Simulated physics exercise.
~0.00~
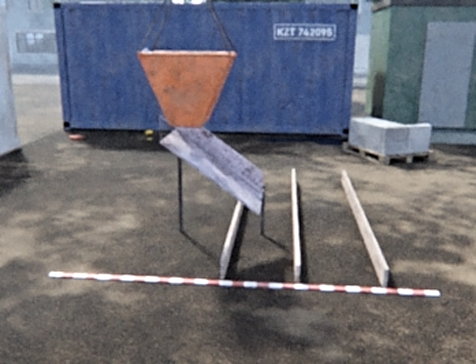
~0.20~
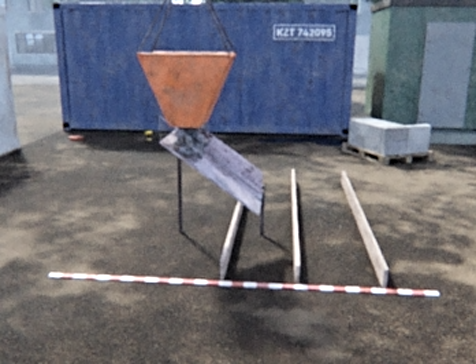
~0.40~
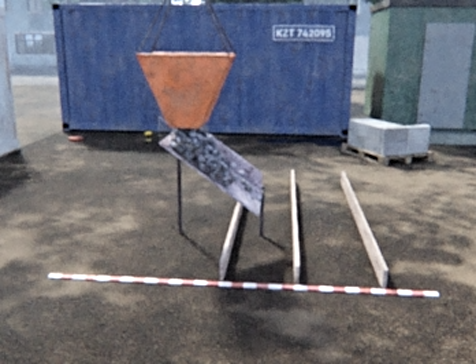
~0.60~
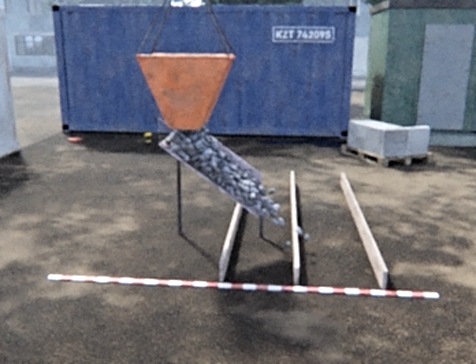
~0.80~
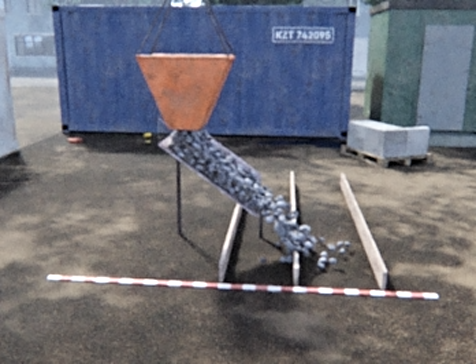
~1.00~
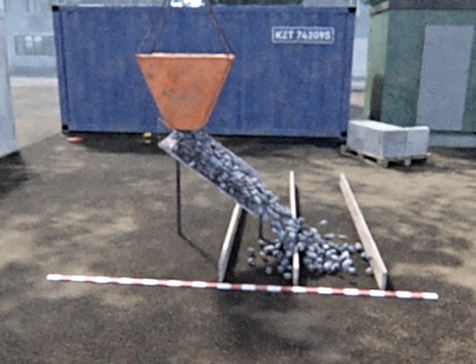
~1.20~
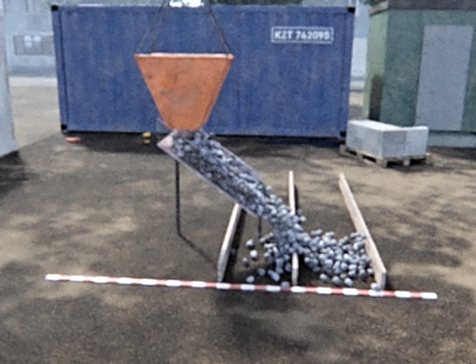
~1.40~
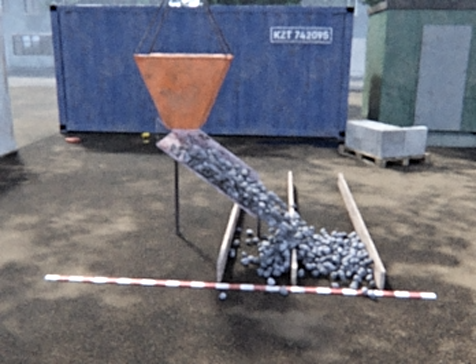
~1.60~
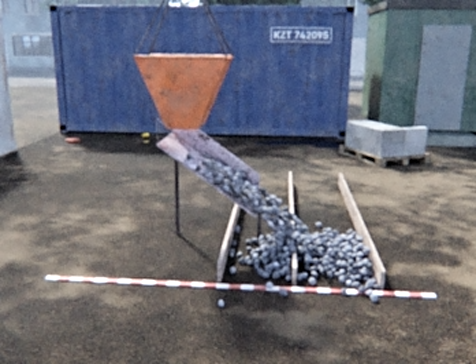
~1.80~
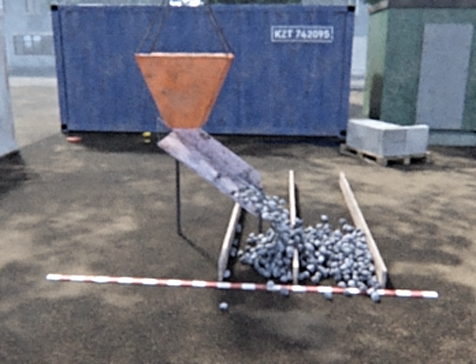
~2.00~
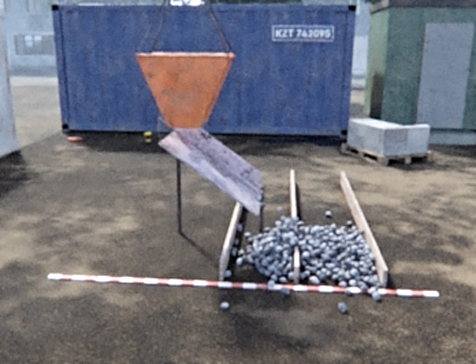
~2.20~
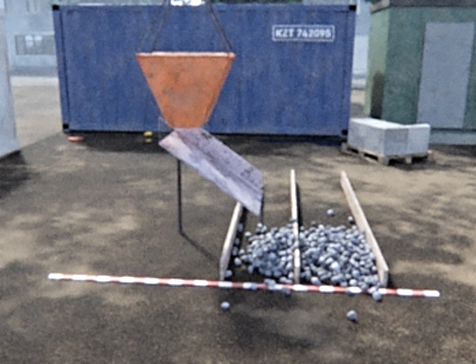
In the video, smooth grey stones pour from a hanging orange skip, slide down a tilted steel chute and spread across two plank-marked bays in front of a blue container. The flow stops with both bays holding stones, more in the right one, and a few lying beyond the striped staff.
